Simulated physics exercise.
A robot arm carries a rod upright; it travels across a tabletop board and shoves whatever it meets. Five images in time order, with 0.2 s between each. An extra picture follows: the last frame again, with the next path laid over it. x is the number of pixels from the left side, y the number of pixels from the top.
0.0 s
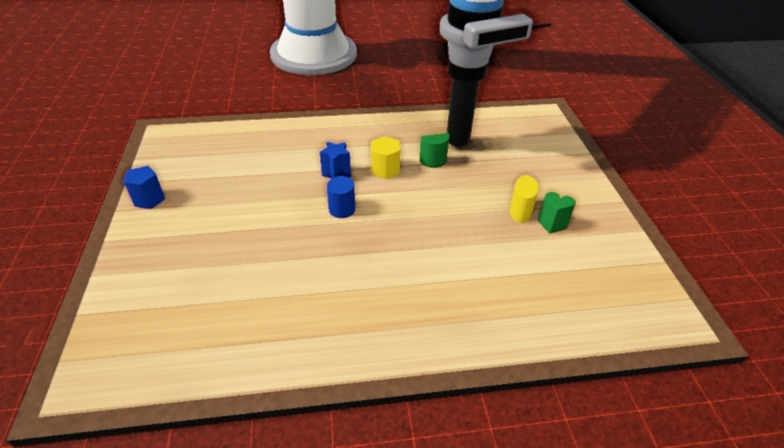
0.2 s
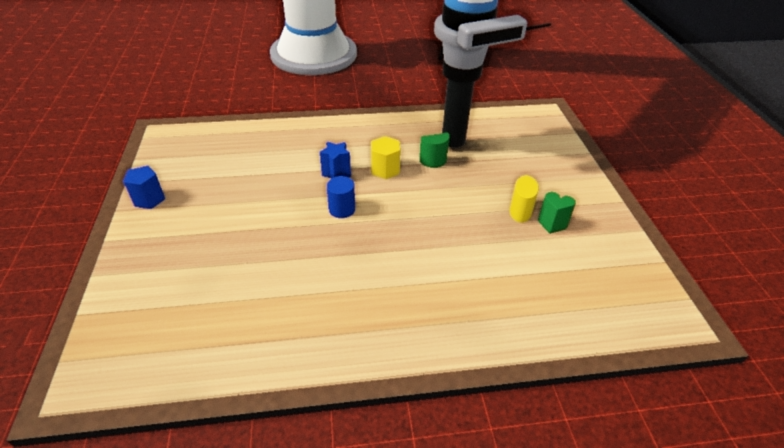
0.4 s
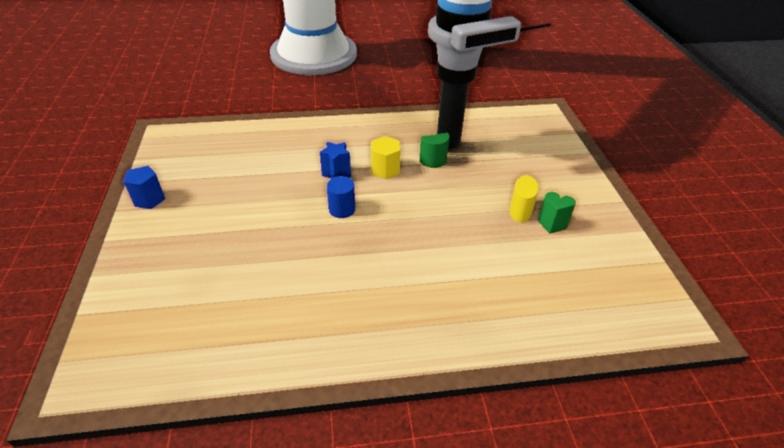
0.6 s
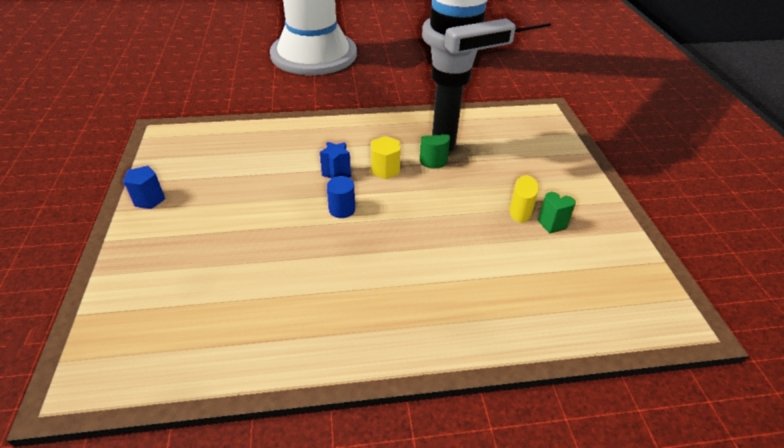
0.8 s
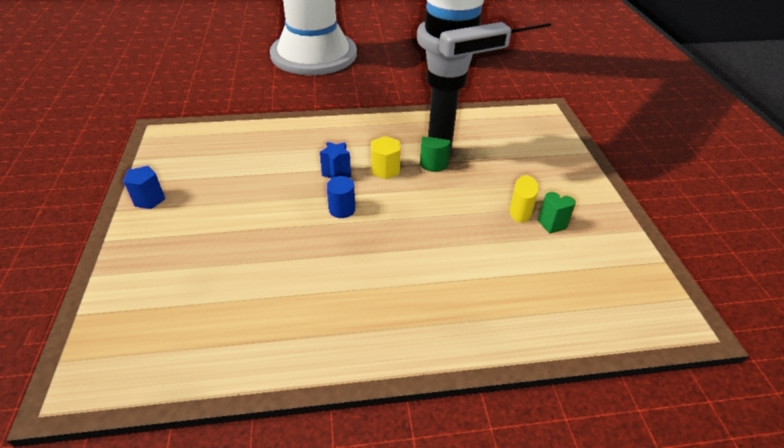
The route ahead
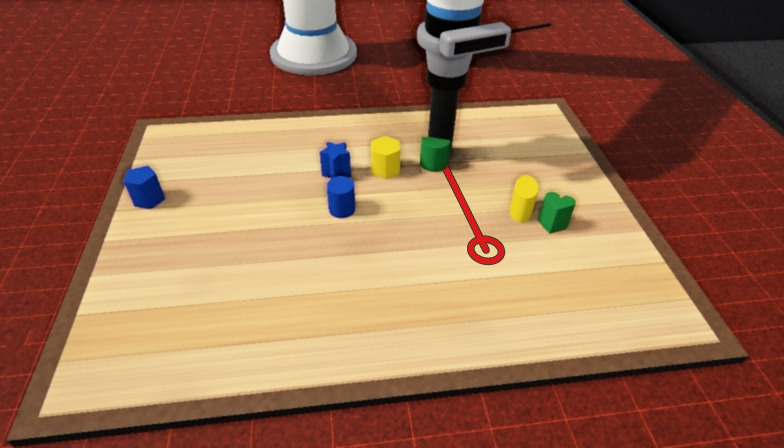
The black rod of a robot arm moves slightly left to the green block's edge.
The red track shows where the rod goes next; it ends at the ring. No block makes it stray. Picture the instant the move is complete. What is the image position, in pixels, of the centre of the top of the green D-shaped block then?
My best guess is (431, 153).
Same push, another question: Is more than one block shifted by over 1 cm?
Final answer: No.
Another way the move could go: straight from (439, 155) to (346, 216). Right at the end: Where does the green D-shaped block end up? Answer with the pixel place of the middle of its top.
That would be at about pixel (423, 162).
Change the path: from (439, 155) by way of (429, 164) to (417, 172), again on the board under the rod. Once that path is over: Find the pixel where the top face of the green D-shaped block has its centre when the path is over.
The answer is (419, 160).
The drawn path runs from (439, 155) directly to (486, 250).
What follows on the original path. One third of the way, rod at (454, 178); green D-shaped block at (431, 153), turned 60° clockwise.
Two thirds of the way, rod at (470, 210); green D-shaped block at (431, 153), turned 60° clockwise.
At the end, rod at (487, 245); green D-shaped block at (431, 153), turned 60° clockwise; yellow oval block not moved.
